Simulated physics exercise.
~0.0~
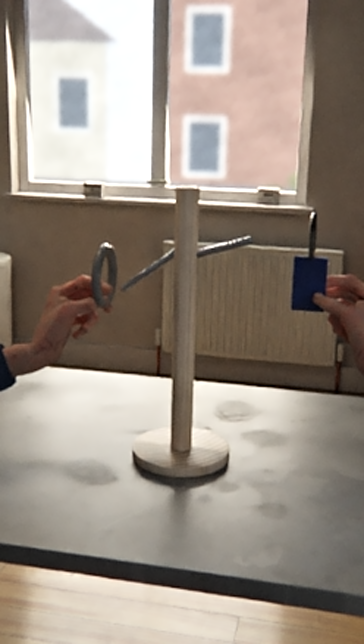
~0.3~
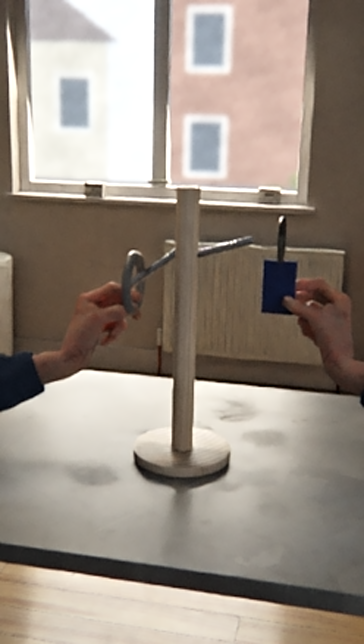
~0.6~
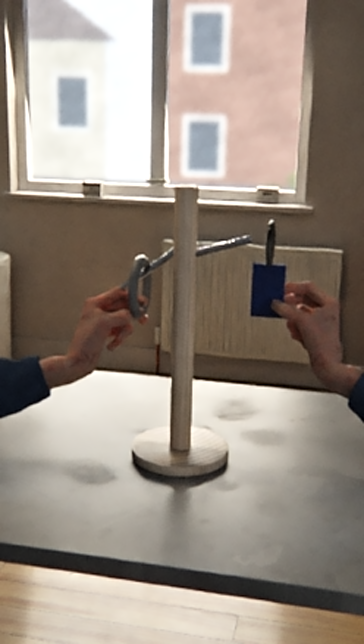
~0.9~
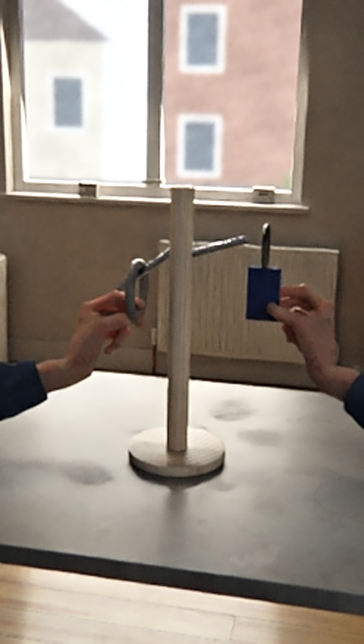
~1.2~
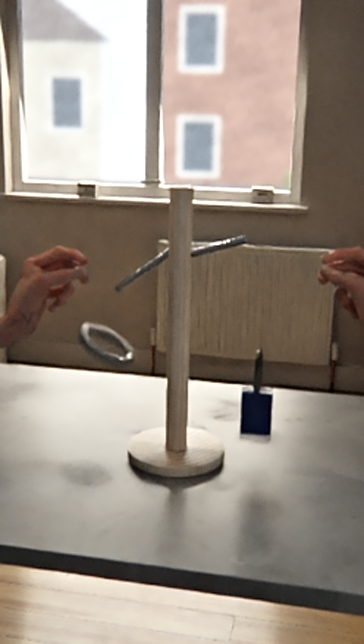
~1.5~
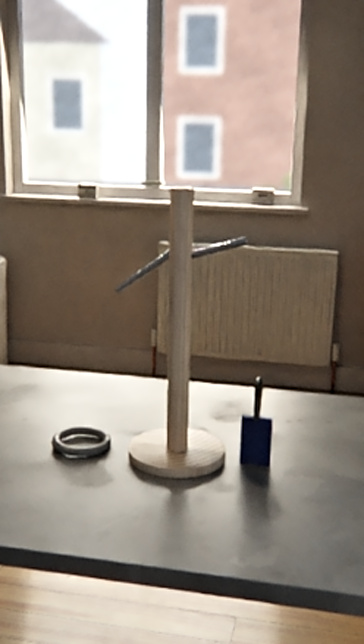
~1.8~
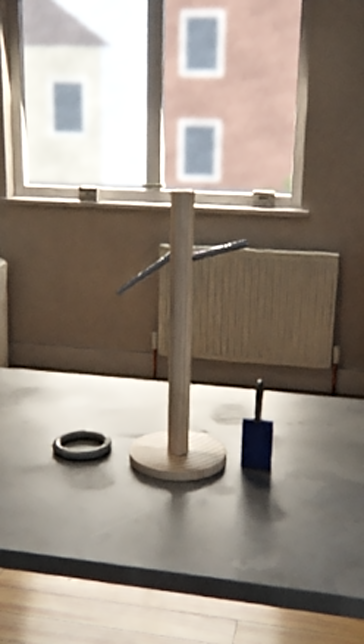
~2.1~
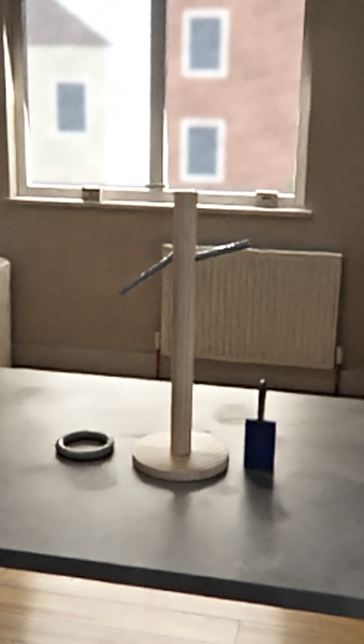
A grey ring of tape in a hand on the left and a blue tag in a hand on the right move inward toward a pale wooden peg stand on a grey table, seen from the front by a slightly swaying camera. Behind the stand are a bright window and a radiator. The hands bring both things close to the slanted dark rod crossing the post, then let go and draw back. The ring tilts and drops left of the stand, while the tag falls on the right. The ring ends lying flat on the table and the tag stays upright, with the rod left empty.
